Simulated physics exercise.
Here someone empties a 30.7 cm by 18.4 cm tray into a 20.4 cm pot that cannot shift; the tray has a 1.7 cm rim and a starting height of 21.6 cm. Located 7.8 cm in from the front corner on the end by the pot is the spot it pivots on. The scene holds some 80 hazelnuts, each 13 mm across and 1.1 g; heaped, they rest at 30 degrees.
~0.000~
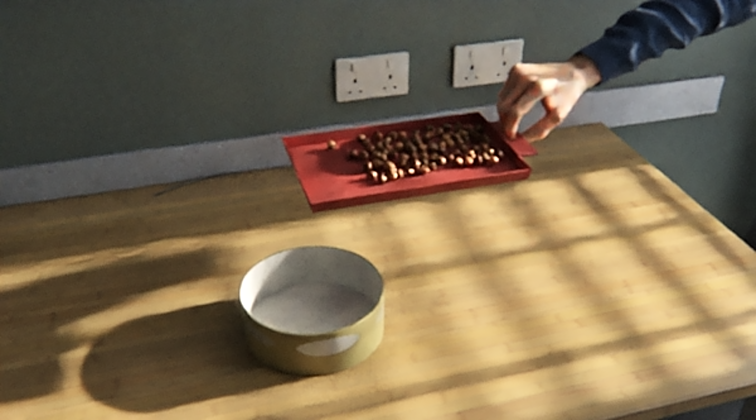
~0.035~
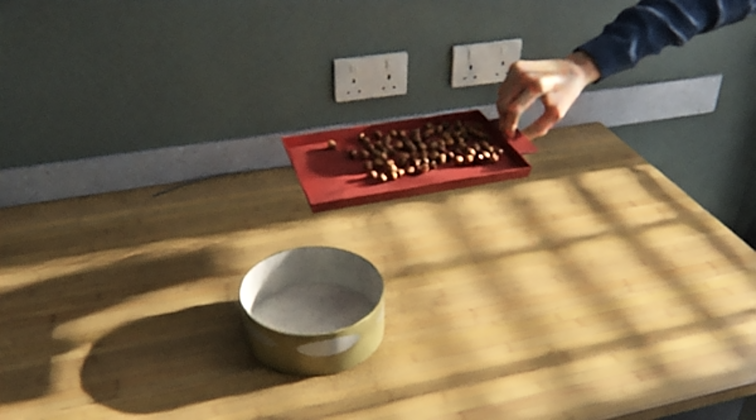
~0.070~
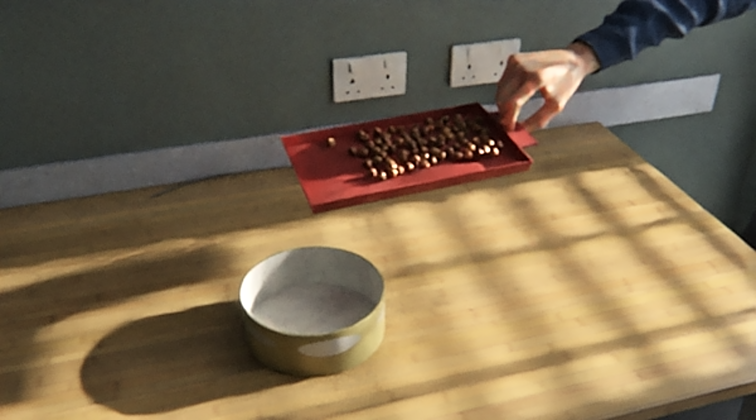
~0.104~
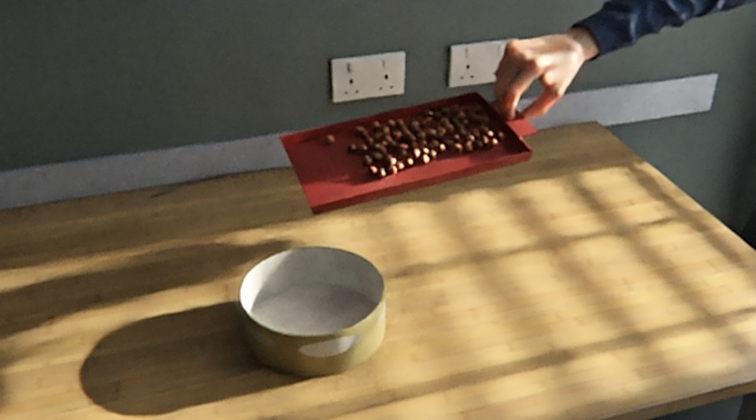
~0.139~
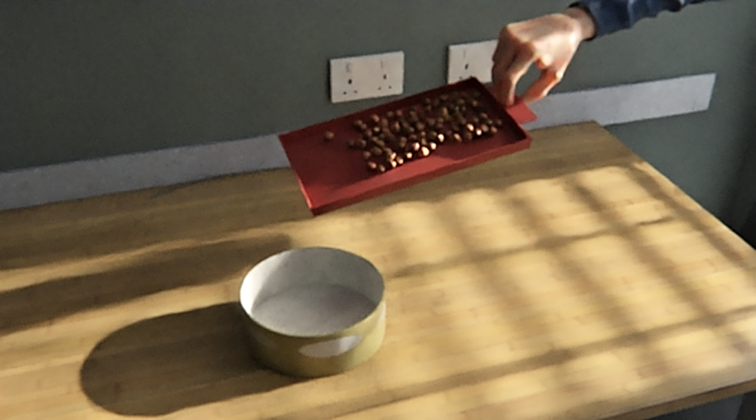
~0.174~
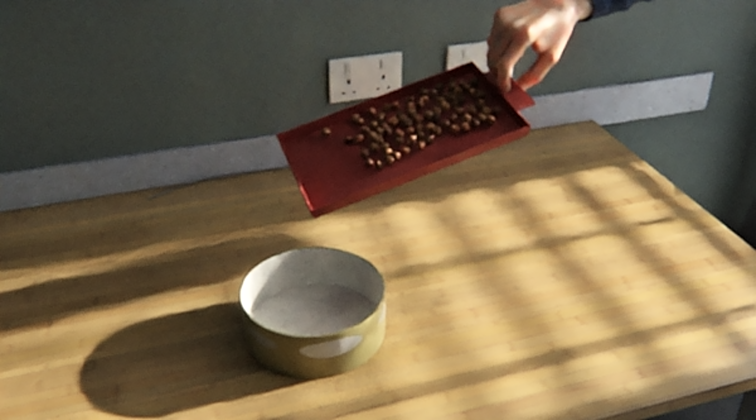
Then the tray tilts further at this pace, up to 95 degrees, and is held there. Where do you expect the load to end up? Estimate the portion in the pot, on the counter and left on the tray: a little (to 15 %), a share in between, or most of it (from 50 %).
Pot: Most of it; counter: A share in between; left on the tray: A little.
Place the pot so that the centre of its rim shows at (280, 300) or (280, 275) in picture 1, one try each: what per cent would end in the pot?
About 90 percent the first time and about 80 percent the second.
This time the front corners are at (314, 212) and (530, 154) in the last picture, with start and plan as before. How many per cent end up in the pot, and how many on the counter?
Final per cent - pot 95, counter 5.
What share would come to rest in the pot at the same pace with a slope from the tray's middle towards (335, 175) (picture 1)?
Around 30 percent of them.
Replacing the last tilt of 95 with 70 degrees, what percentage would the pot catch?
55 per cent.
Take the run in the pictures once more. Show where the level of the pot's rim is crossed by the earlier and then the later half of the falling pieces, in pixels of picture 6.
At roughly (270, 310) first, later on at (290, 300).
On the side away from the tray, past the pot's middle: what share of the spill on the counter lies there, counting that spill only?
I reckon around 100 per cent.
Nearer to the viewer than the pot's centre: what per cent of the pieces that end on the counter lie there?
About 70 percent of the spill.
After 0.47 s, tilt 55 degrees; the tray holds 100 %, the pot 0 %.
After 0.66 s, tilt 81 degrees; the tray holds 55 %, the pot 0 %.
After 0.97 s, tilt 95 degrees; the tray holds 5 %, the pot 65 %.
At rest (2.0 s), pot 75 %, counter 25 %, tray 0 %.
